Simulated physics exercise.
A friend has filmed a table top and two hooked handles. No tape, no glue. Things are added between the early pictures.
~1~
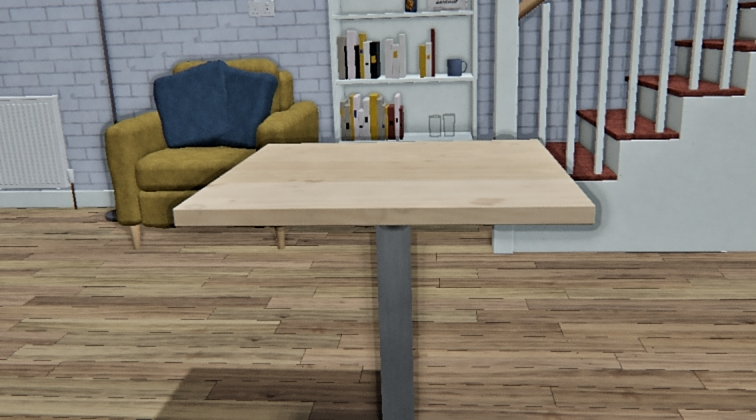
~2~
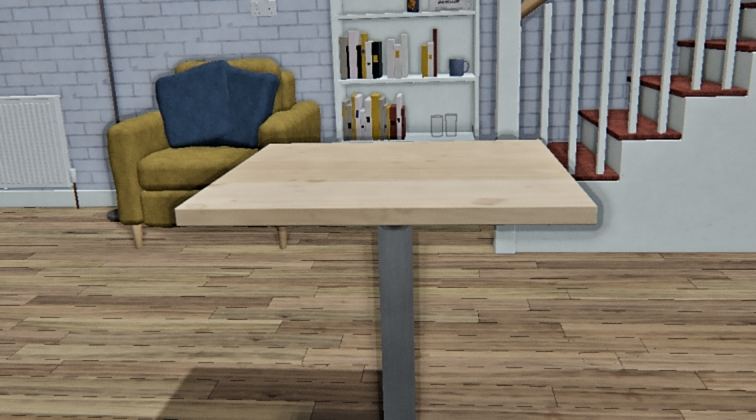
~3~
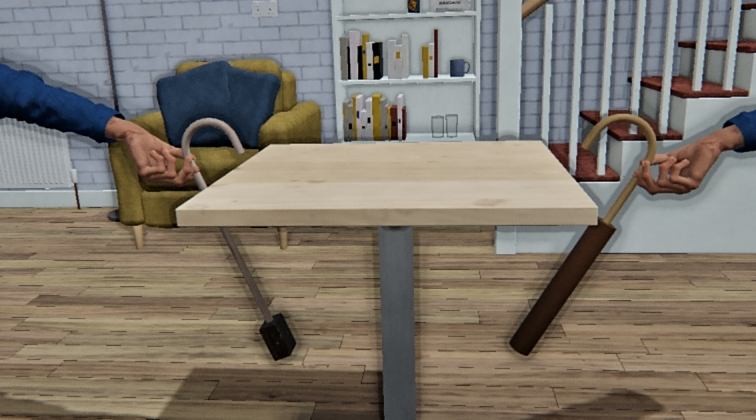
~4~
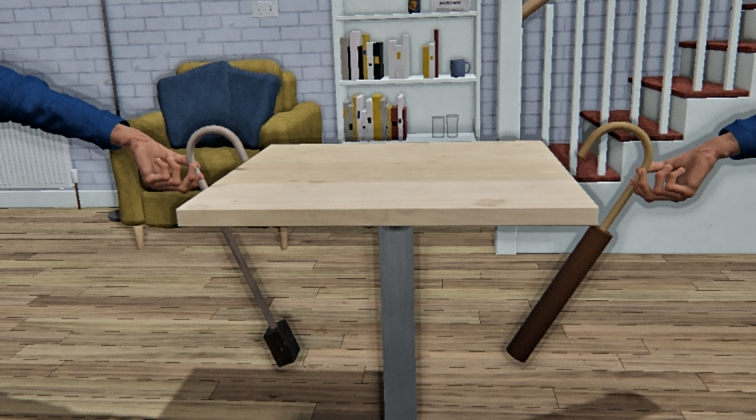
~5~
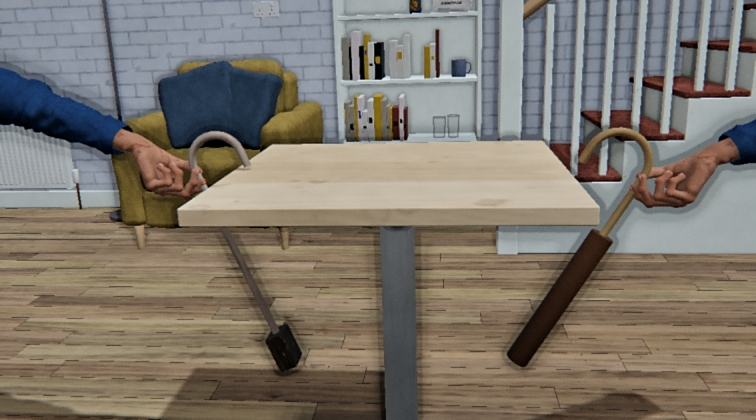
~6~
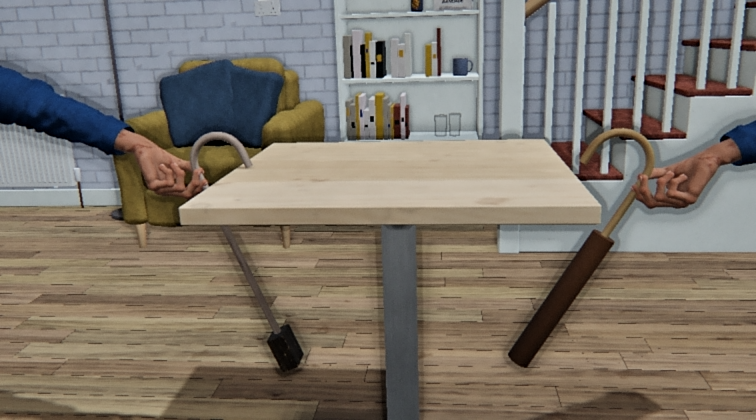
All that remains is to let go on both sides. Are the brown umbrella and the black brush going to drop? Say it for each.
The brown umbrella falls to the floor and the black brush stays hooked on the edge.
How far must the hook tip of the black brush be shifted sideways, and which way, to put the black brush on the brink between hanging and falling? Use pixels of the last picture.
Roughly 12 pixels left.
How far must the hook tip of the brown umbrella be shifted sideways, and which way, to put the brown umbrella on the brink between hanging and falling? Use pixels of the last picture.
A shift of 16 pixels, going left.
Then, 0.34 s past the last view, brown umbrella come down near (578, 386); black brush at rest near (259, 250).
Then, 0.50 s past the last view, brown umbrella in the air; black brush at rest near (259, 250).
Finally, the brown umbrella slips off; the black brush hangs from the table, near (260, 250).
